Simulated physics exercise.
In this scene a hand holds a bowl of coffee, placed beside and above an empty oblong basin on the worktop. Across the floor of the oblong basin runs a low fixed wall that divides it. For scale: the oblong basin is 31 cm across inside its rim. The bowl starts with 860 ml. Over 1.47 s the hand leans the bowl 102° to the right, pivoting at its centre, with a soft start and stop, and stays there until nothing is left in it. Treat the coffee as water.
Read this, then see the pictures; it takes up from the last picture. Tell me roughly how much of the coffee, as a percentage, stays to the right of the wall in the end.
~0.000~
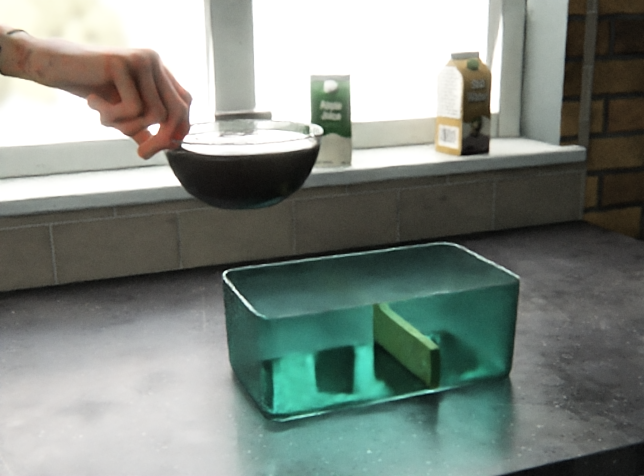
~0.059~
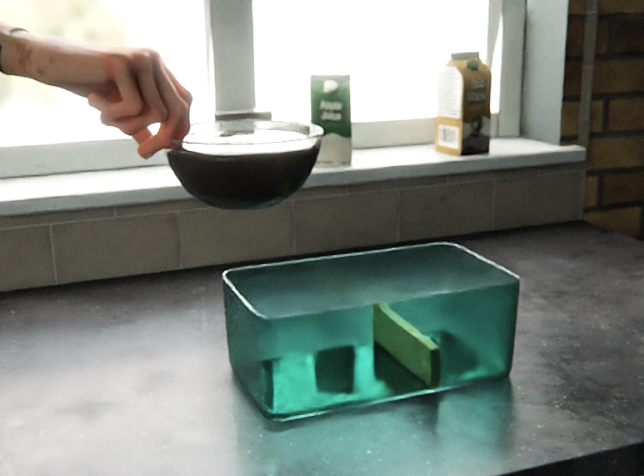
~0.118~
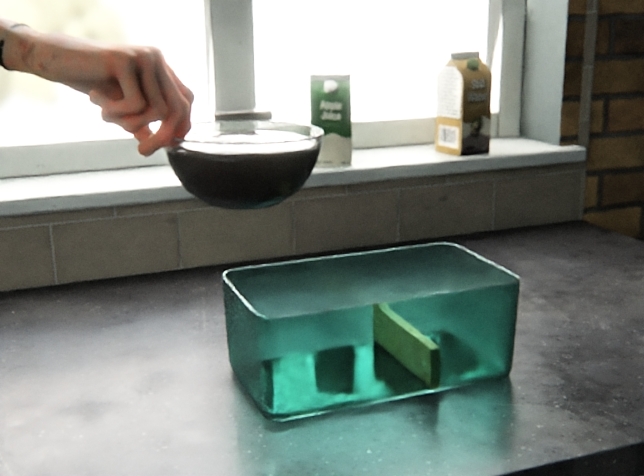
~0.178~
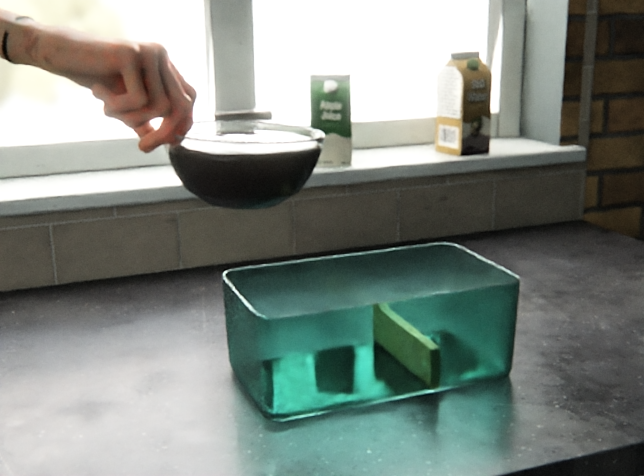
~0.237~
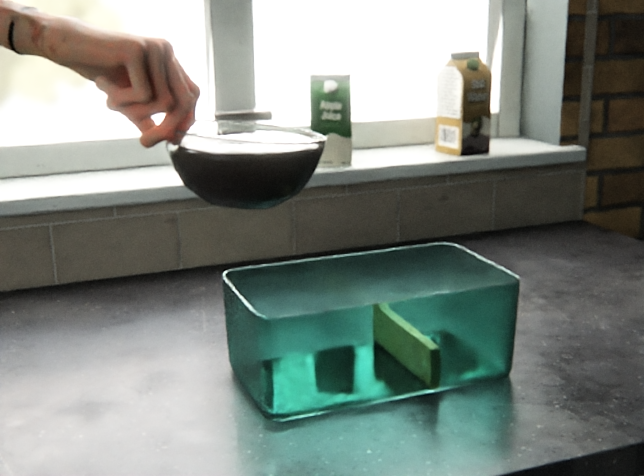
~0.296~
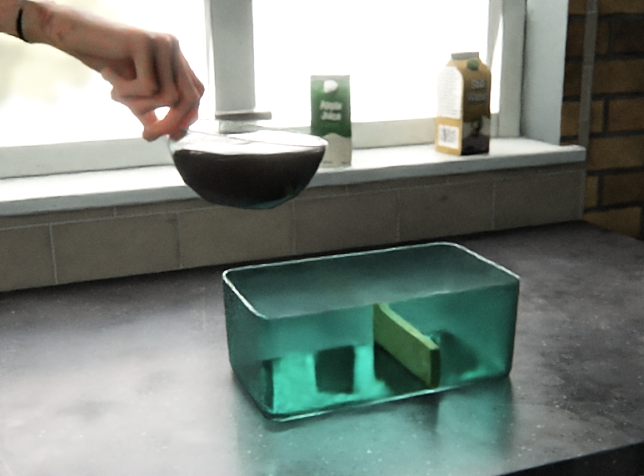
Around 6 per cent stays on the right.
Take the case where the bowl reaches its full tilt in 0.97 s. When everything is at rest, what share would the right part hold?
In that case some 5 per cent.
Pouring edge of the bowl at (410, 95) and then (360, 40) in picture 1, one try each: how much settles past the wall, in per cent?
75 and 75 %.
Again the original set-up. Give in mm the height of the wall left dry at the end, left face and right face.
22 mm left, 46 mm right.
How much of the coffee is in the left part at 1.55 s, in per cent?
Roughly 94 in a hundred.
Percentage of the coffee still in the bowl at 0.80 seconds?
Around 44 in a hundred.
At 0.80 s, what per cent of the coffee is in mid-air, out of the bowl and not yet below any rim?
Roughly 32 %.
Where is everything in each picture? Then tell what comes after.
Tilt 0°; pouring edge (317, 128); surface from (166, 147) to (312, 137); the oblong basin's rim runs from (238, 295) to (486, 261); the wall's top is at (404, 325), in the first frame.
Tilt 0°; pouring edge (317, 129); surface from (166, 147) to (312, 137), in the second frame.
Tilt 2°; pouring edge (317, 130); surface from (166, 147) to (312, 138), in the third frame.
Tilt 4°; pouring edge (318, 133); surface from (169, 146) to (313, 138), in the fourth frame.
Tilt 6°; pouring edge (319, 137); surface from (171, 146) to (314, 139), in the fifth frame.
Tilt 10°; pouring edge (321, 141); surface from (172, 147) to (316, 139), in the sixth frame.
By 0.80 s the tilt is 58° and 44 per cent is still to pour, 24 is left of the wall and 0 right of it.
By 1.17 s the tilt is 92° and 2 per cent is still to pour, 87 is left of the wall and 4 right of it.
By 1.55 s the tilt is 102° and 0 per cent is still to pour, 93 is left of the wall and 6 right of it.
By 1.97 s the tilt is 102° and 0 per cent is still to pour, 93 is left of the wall and 6 right of it.
At rest 93 per cent lies left of the wall, 6 right of it and 1 outside.
